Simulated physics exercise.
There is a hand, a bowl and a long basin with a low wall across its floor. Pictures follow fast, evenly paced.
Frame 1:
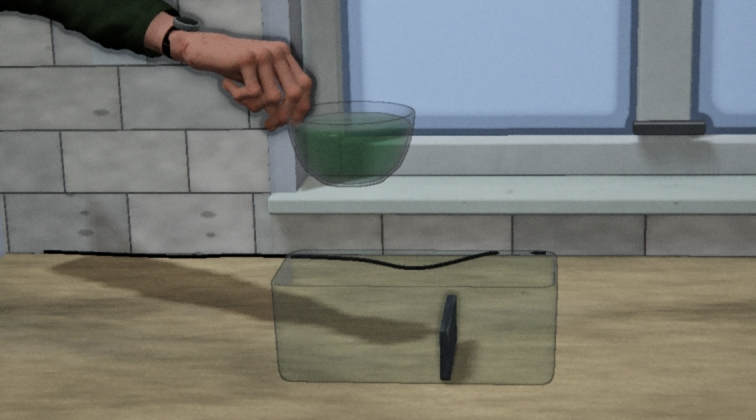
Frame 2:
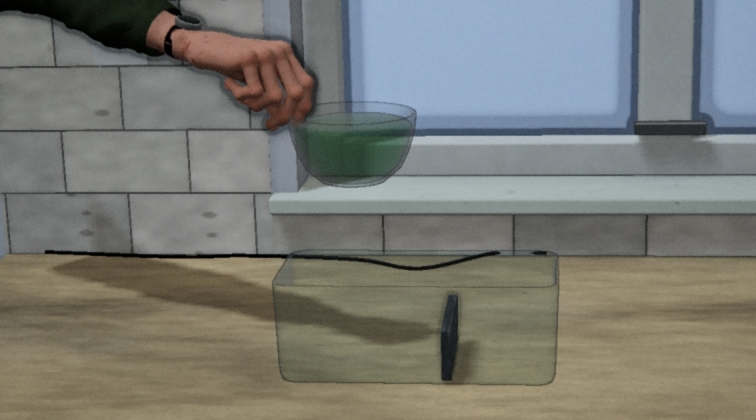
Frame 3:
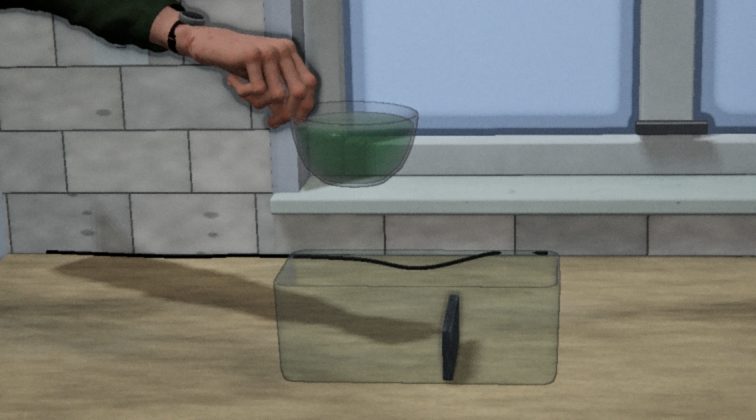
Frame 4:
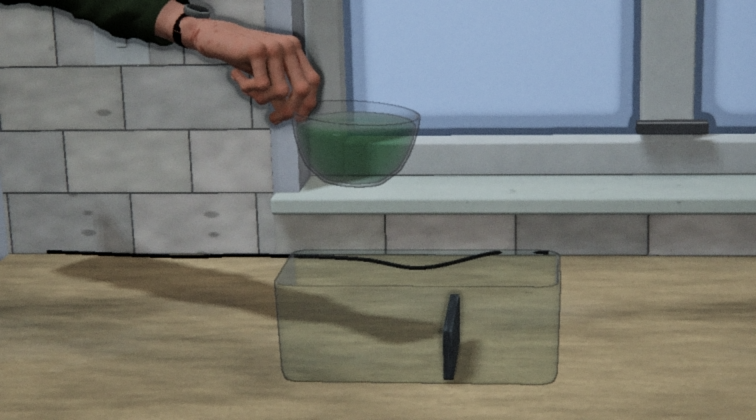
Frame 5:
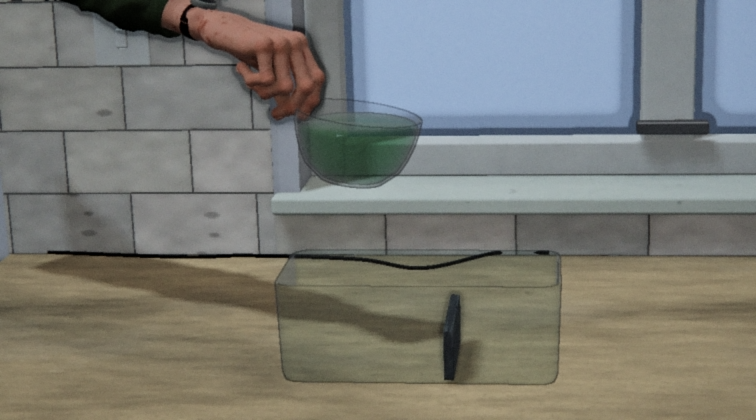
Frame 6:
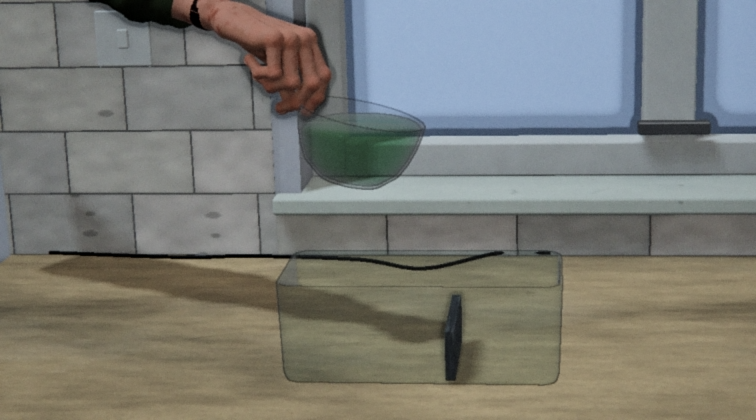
Above a long clear basin on a counter, a hand slowly tilts a bowl of green liquid rightward.
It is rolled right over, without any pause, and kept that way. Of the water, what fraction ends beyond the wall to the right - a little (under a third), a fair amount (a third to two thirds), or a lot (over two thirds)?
A lot, over two thirds.
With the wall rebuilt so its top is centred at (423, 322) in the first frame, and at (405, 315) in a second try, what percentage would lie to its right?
About 90 % and 95 %.
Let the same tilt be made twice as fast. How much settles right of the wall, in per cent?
Near 50 %.
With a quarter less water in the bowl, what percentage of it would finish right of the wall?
It comes to near 70 per cent.
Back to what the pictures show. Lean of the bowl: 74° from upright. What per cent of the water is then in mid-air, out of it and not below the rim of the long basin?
Roughly 40 percent.
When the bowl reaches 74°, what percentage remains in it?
Around 40 percent remains.
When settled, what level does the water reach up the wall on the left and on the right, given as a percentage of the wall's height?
Roughly 10 percent left, 60 percent right.
A moment on, the bowl is tipped part way and 41 per cent is still to pour, 1 is left of the wall and 20 right of it.
Next, the bowl is tipped right over and 1 per cent is still to pour, 16 is left of the wall and 78 right of it.
Then the bowl is tipped right over and 0 per cent is still to pour, 22 is left of the wall and 78 right of it.
Later the bowl is tipped right over and 0 per cent is still to pour, 22 is left of the wall and 78 right of it.
At rest 22 per cent lies left of the wall, 78 right of it and 1 outside.
